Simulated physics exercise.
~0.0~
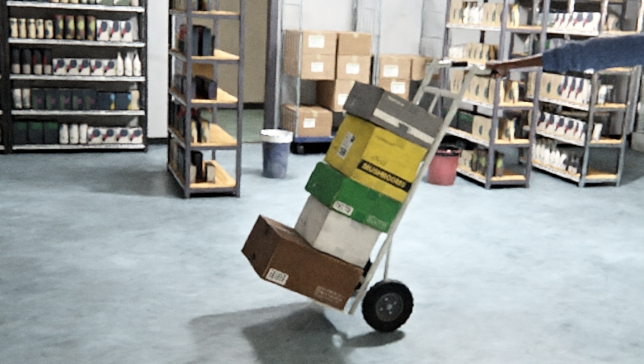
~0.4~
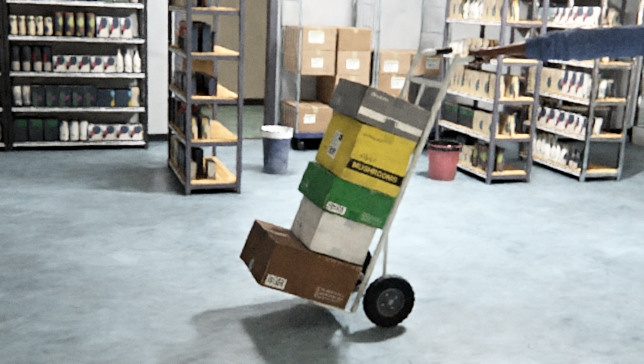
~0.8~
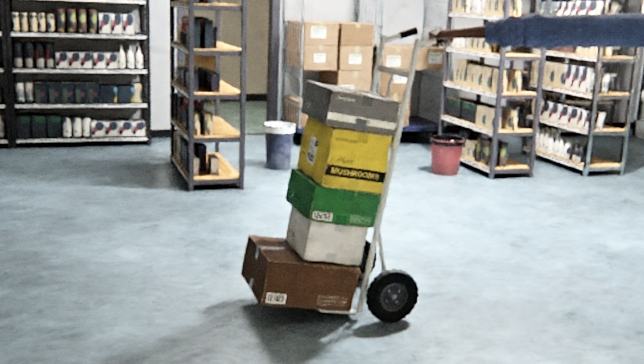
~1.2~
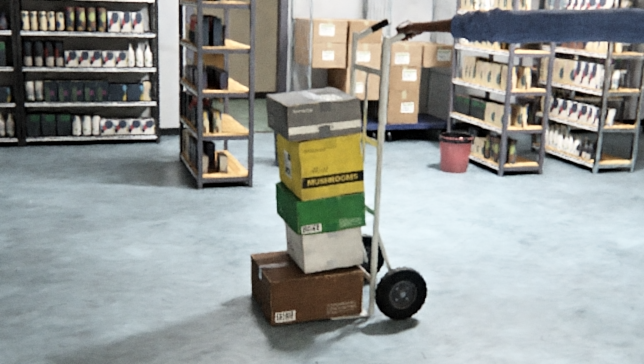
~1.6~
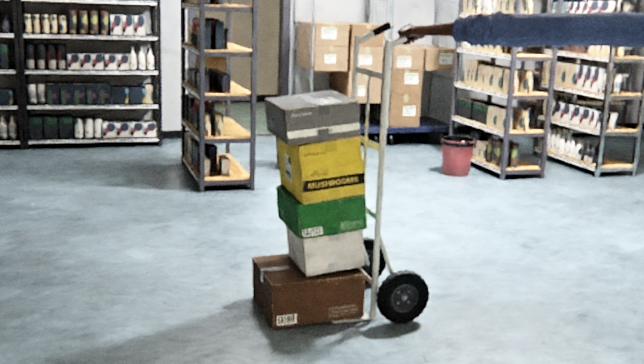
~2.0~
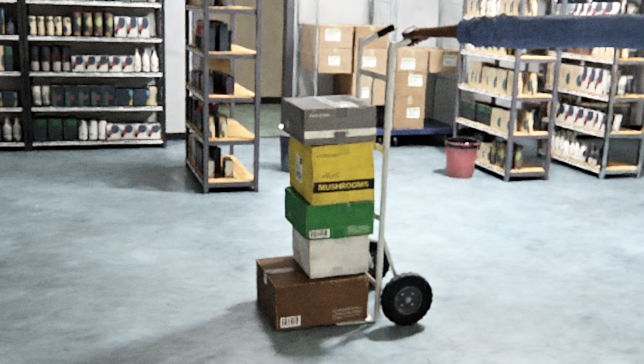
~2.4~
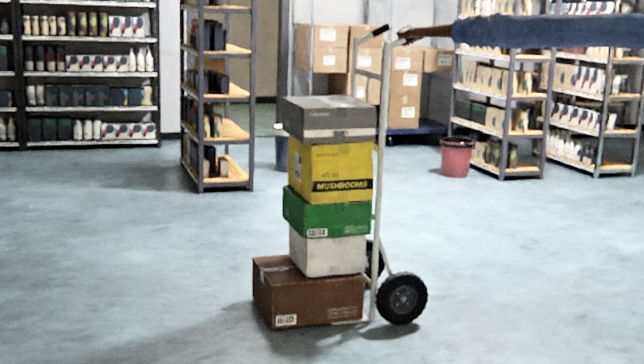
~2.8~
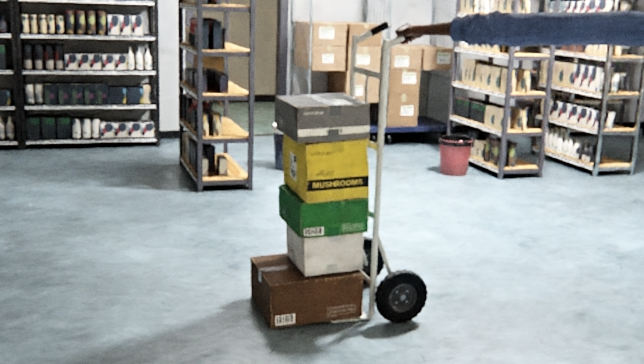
An arm in a blue sleeve reaches in from the right toward the handle of a hand truck in a storeroom with a pale floor, seen from the side. The truck leans back to the right, carrying a brown box at the bottom, then white, green, yellow and grey parcels, with stocked shelves and cartons behind. It swings upright to the left, faster and faster, until its plate meets the floor. The upper parcels tip left, then rock back and settle. The truck stands still and upright, with all five still stacked, slightly uneven.
